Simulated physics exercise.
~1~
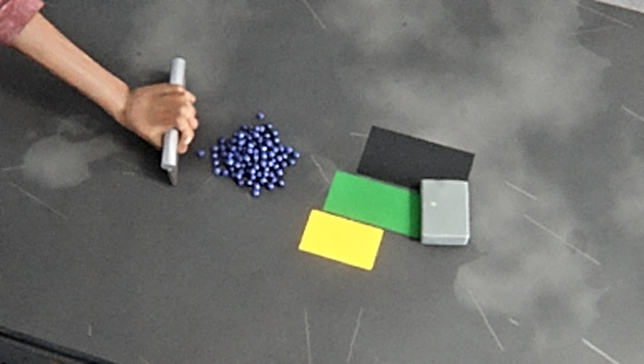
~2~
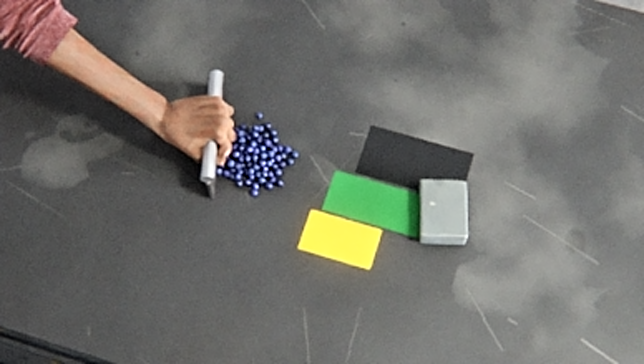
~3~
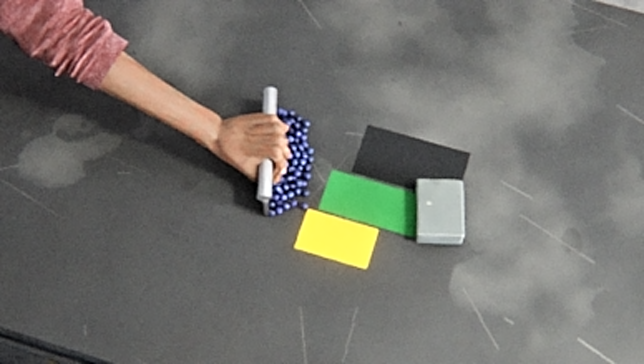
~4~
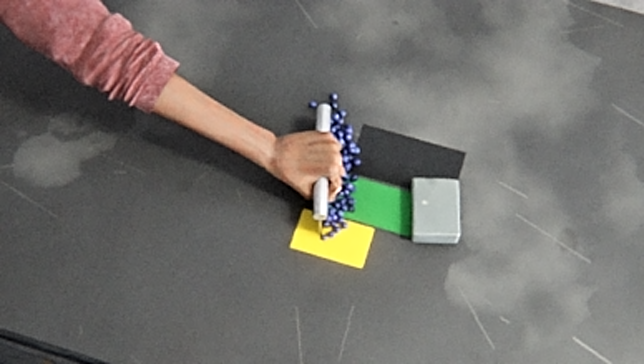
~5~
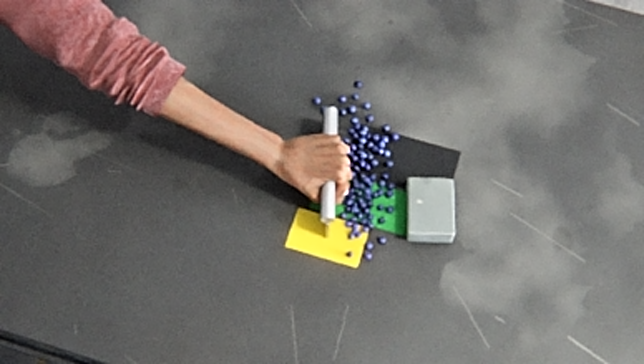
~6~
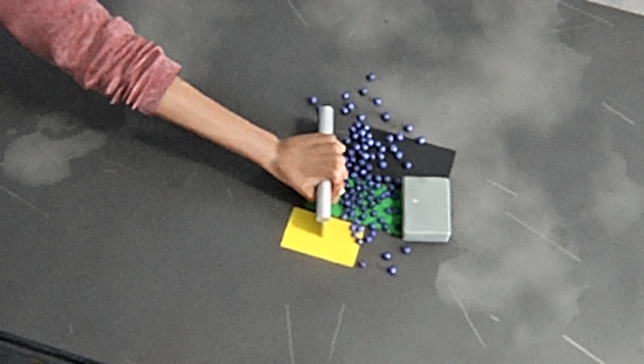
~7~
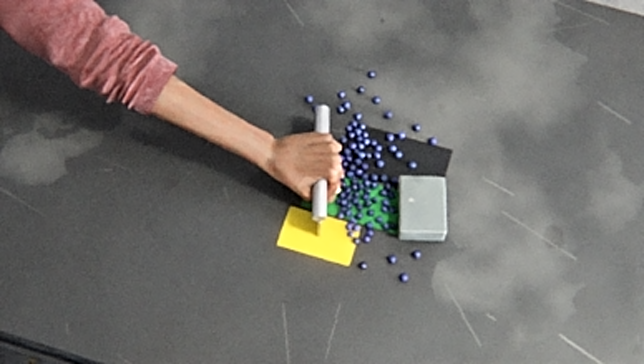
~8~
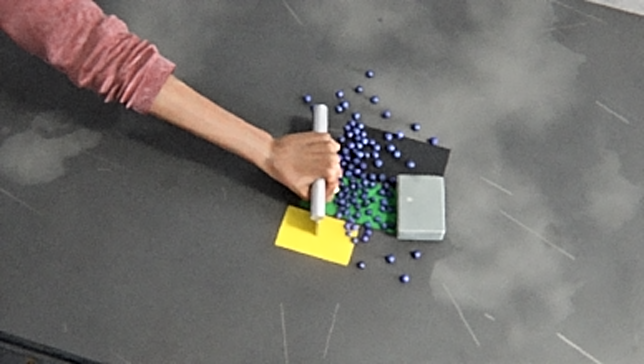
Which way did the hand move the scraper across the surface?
The hand moved the scraper to the right, toward the colored sheets and the gray block.
A hand holding a gray scraper pushed a pile of small blue balls rightward across a dark surface and onto the colored sheets, then stopped. The balls spread out and came to rest, mostly over the green and black sheets beside the gray block.
